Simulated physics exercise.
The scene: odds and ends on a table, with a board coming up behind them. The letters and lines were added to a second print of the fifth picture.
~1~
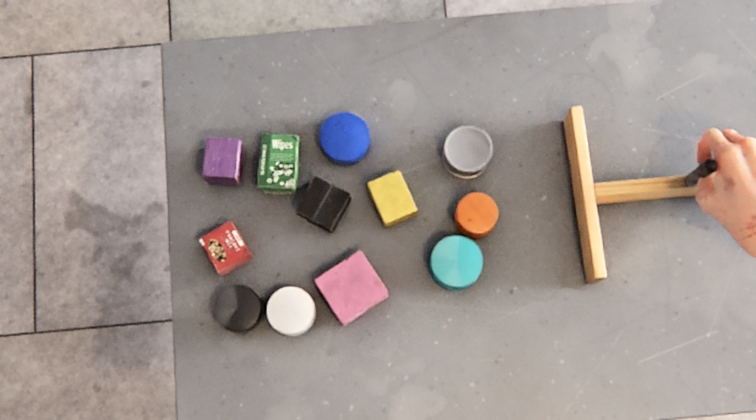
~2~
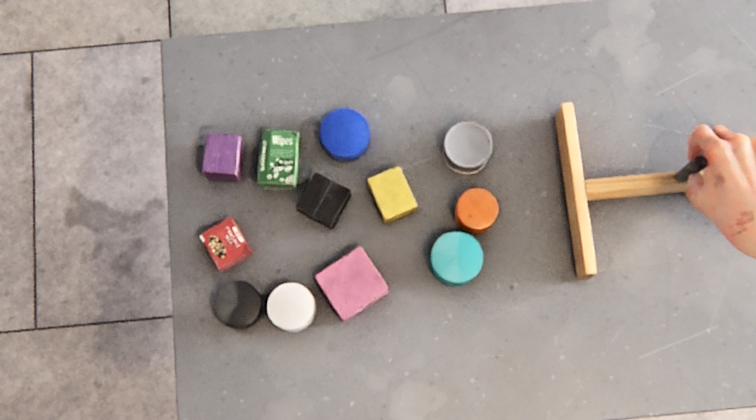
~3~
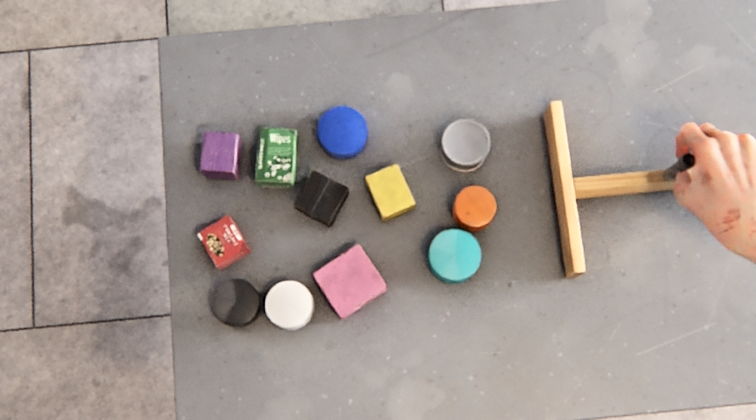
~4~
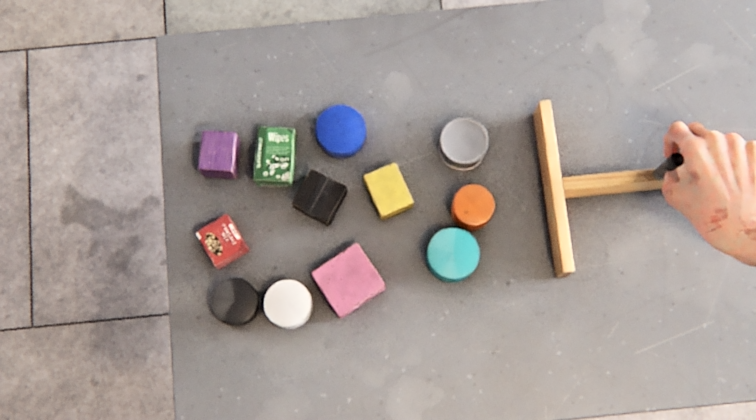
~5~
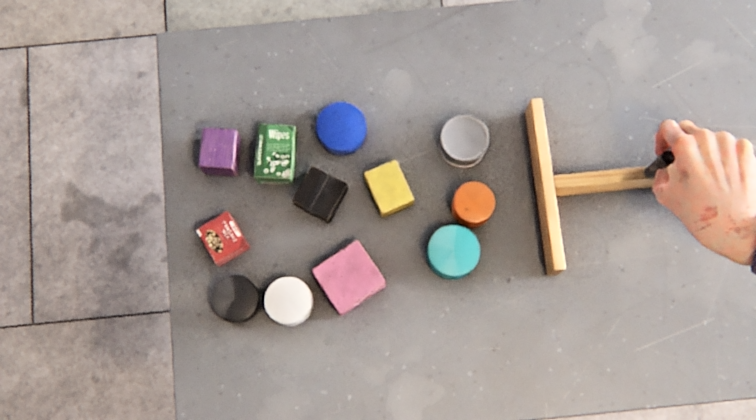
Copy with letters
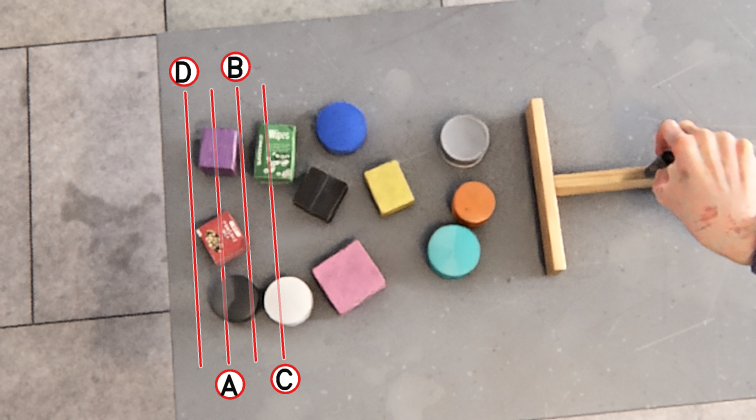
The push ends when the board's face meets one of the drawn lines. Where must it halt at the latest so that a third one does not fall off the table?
Stop at B.
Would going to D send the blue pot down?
No.
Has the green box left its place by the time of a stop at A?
By then, yes.
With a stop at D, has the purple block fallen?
Yes.
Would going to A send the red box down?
Yes.
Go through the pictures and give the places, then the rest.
In the first frame, turquoise tin (456, 263); white tin (292, 312); green box (280, 164).
In the second frame, board (580, 187); pink block (352, 285).
In the third frame, board (568, 185); red box (224, 243).
In the fourth frame, board (557, 184); grey tin (463, 144).
In the fifth frame, board (548, 182); black tin (237, 300); black box (321, 195); yellow block (389, 189).
On the marked copy, A at (220, 223); B at (246, 220); C at (273, 217); D at (193, 225).
With B. Early on, board (439, 193); grey tin (402, 147); turquoise tin (413, 257).
Further on, board (330, 203); black tin (211, 307); purple block (209, 150).
At the end, board (246, 211); purple block over the edge; red box (178, 260); one fallen.
As for the rest, A drops four; C is within the limit but short; D drops four.
